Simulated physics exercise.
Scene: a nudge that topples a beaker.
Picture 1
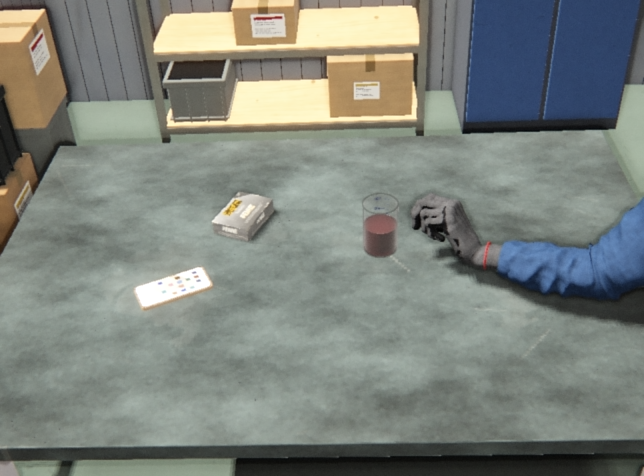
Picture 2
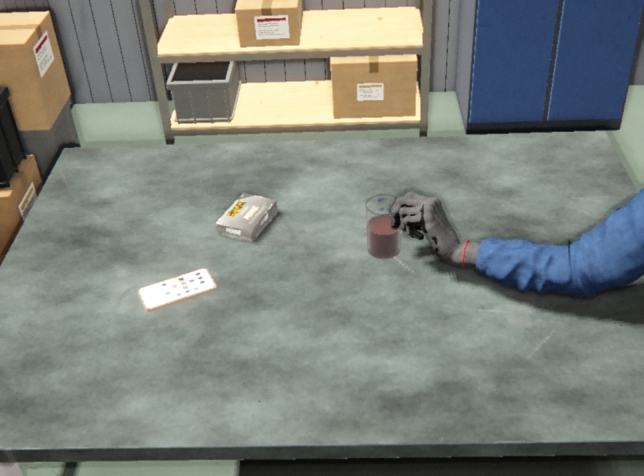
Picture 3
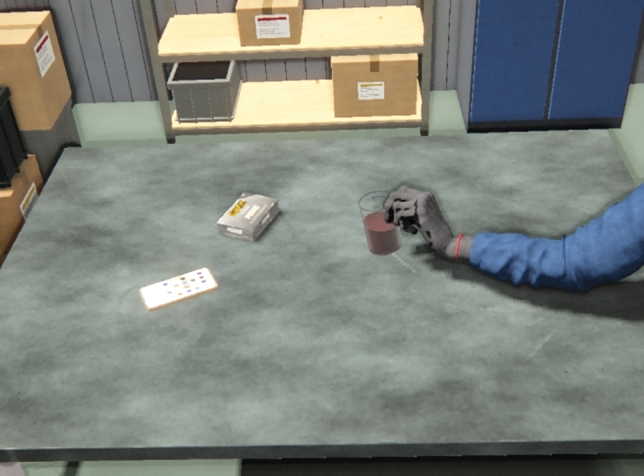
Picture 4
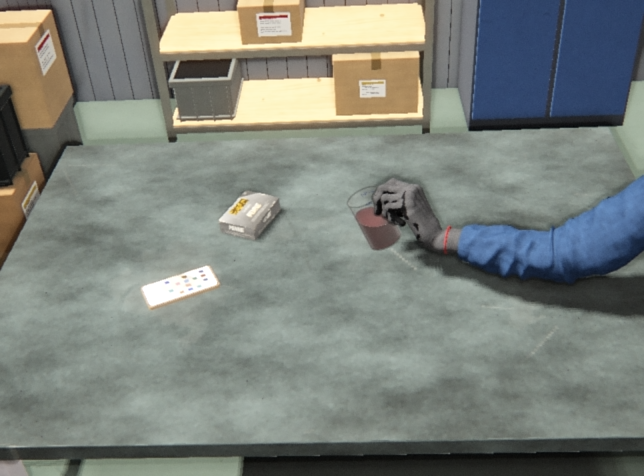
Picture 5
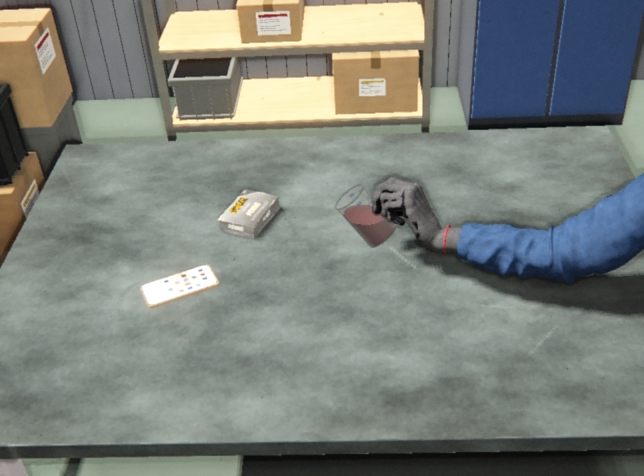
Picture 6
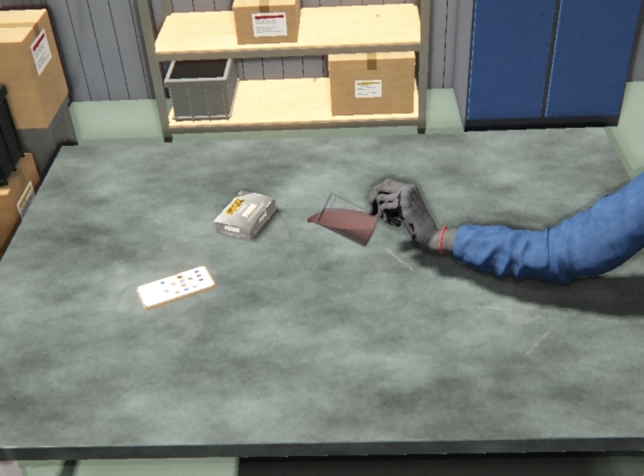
Gloved hand in a blue sleeve pushing a beaker of dark red liquid leftward on a grey table, the beaker tilting steeply.
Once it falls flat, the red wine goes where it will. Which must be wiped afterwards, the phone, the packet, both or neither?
Phone becomes wet, packet becomes wet.
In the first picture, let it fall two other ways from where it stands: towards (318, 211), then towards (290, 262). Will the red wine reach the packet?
Toward the first spot it gets touched, and toward the second it gets touched.
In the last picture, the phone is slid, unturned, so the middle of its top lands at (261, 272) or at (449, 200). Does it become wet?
Lab note - try 1: It gets touched by it; try 2: It avoids the spill.
Soon after, the puddle covers about as much as a plate; the phone is wet; the packet is wet.
Later, the puddle covers about as much as a big tray; the phone is wet; the packet is wet.
In the end, the puddle covers about as much as a big tray; the phone is wet; the packet is wet.
